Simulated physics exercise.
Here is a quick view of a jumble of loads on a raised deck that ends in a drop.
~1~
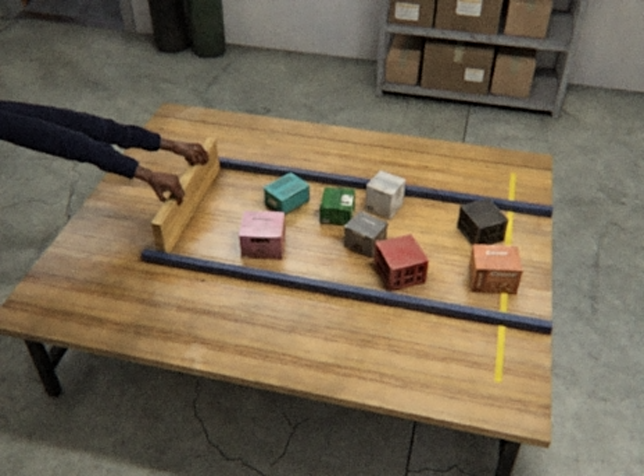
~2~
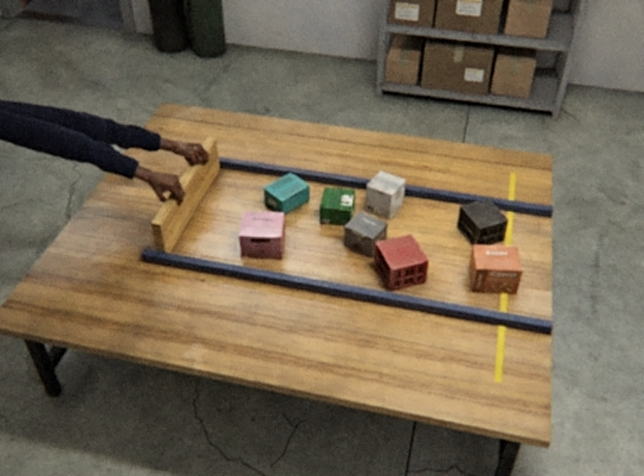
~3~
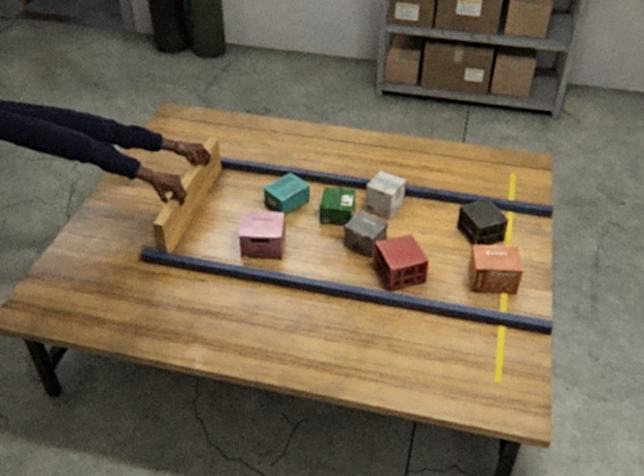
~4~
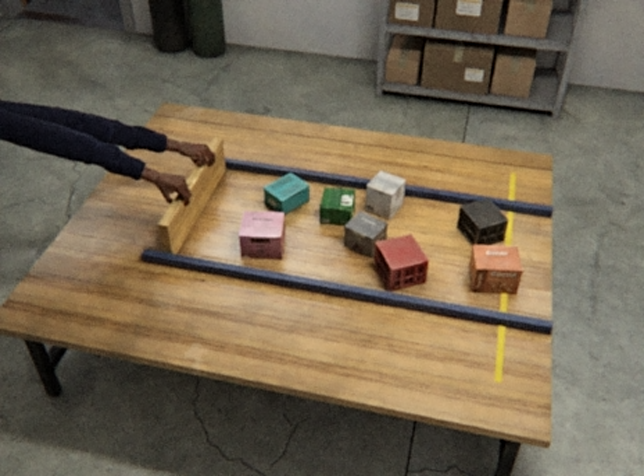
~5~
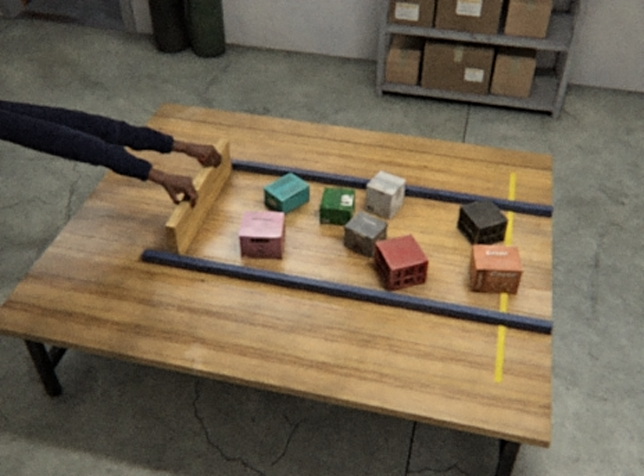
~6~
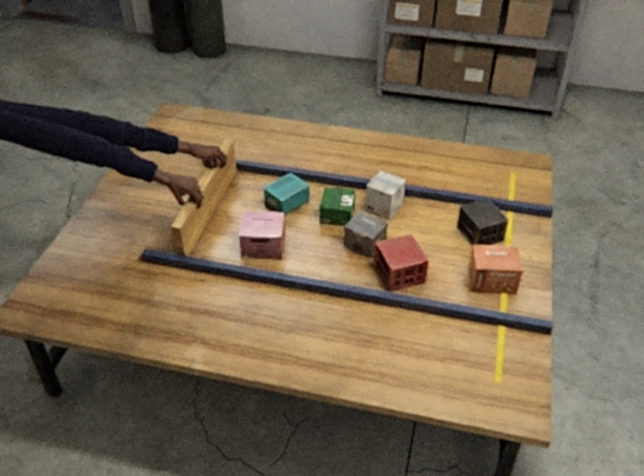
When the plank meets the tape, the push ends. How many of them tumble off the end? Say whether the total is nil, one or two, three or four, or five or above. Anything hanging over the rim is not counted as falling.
The total is five or above.
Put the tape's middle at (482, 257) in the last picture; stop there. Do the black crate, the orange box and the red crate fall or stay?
The black crate is lost; the orange box is lost; the red crate stays on.
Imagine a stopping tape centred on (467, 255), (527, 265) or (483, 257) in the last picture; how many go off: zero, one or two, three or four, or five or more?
Taking the places in the order asked: One to two, then five or more, then one to two.
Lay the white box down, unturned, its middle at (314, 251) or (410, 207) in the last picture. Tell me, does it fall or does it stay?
Taking the two places in order, it ends up down and then ends up down.
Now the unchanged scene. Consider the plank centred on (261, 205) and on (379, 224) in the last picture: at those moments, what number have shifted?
That makes 2 at the first spot and 6 at the second.
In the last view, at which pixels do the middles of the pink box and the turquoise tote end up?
In the last picture the pink box sits at (529, 285) while the turquoise tote sits at (526, 226).
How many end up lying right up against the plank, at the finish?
Number in contact with it: 3.
Soon after, none off yet; orange box at rest near (495, 269); black crate at rest near (482, 224); red crate at rest near (401, 262).
By the end, the number that fall off is five or more; fallen, green parcel, white box, red crate, black crate and orange box.
